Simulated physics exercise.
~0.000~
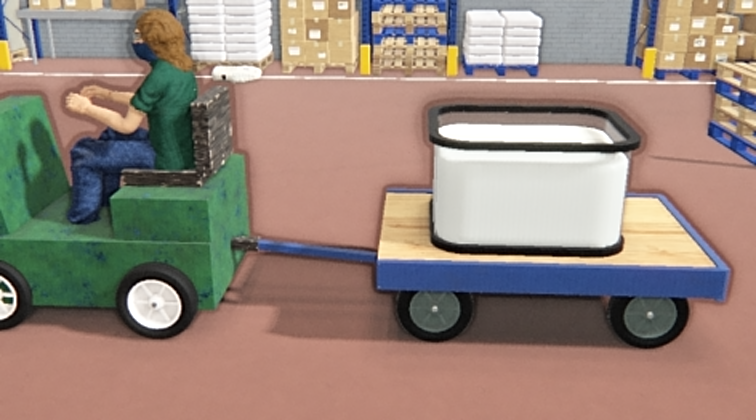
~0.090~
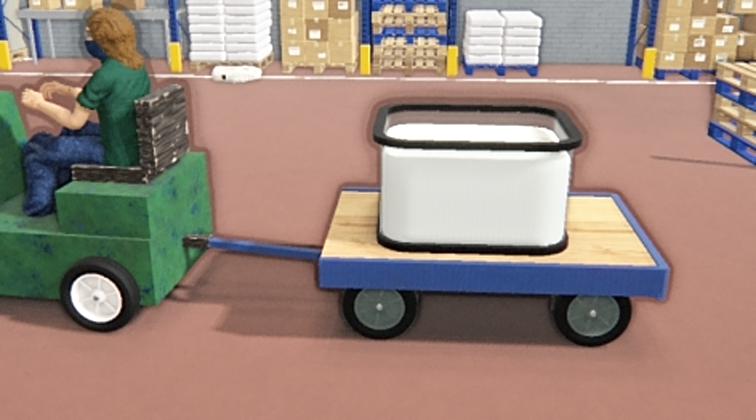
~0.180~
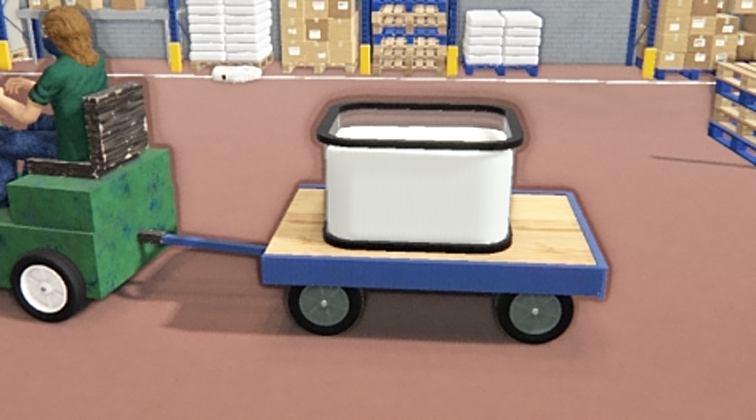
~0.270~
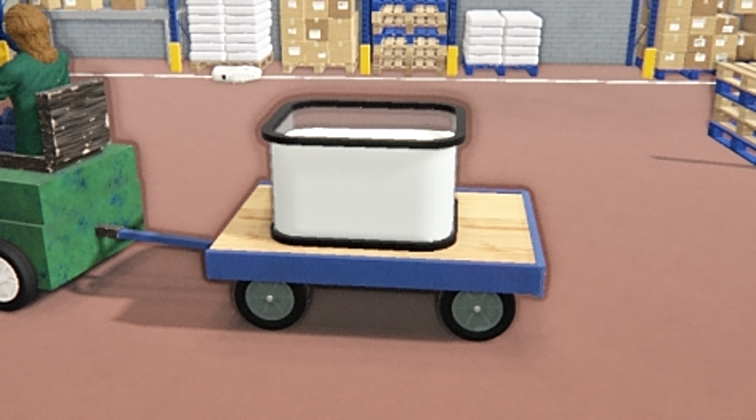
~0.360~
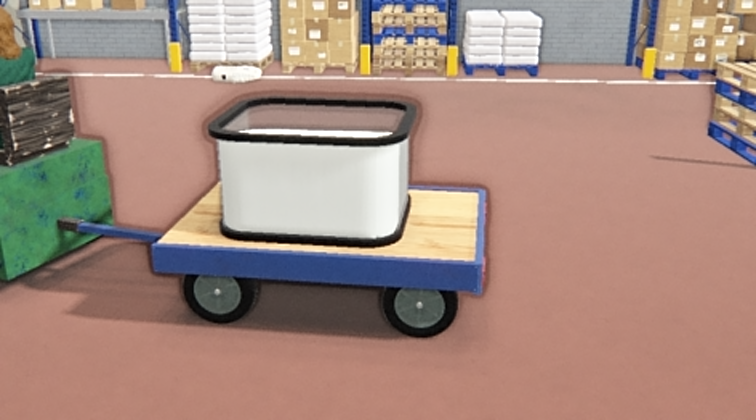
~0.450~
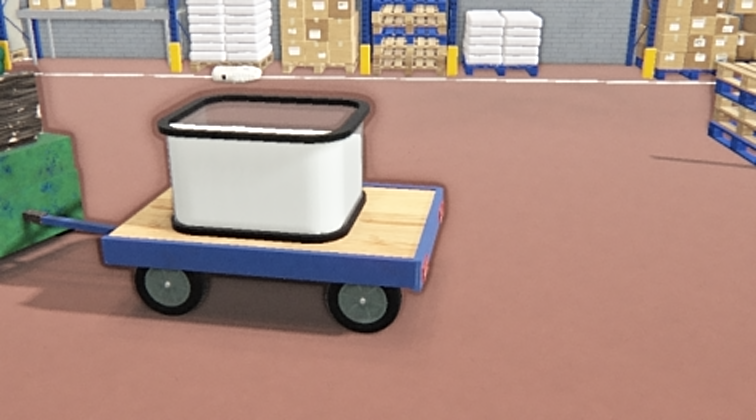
A green tug with a seated driver pulls a cart carrying a white-filled tub left.
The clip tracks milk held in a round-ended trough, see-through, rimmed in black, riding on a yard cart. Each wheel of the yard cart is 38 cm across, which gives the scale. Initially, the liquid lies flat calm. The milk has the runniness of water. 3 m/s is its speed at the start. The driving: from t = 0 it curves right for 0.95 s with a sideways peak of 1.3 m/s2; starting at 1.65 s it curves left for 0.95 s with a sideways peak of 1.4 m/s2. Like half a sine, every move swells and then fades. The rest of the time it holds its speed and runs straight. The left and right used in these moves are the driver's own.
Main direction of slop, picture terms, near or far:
Far.
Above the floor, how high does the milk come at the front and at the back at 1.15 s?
Front 42 cm, back 42 cm.
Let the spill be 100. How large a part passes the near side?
Some 20 per cent of it.
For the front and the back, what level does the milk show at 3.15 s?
At that moment it stands around 40 cm in front and around 44 cm behind.
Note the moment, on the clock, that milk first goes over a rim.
2.3 s.
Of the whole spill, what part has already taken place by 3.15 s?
By then it's around 80 per cent.
After 1.15 s it stands 42 cm high behind and 43 cm in front; all of it is still inside.
After 2.05 s it stands 44 cm high behind and 43 cm in front; all of it is still inside.
After 3.15 s it stands 43 cm high behind and 40 cm in front; 4 per cent has gone over the far side, a little elsewhere.
After 5.59 s 5 per cent has gone over the far side, a little elsewhere; the near side has passed 1 per cent and the far side 3.
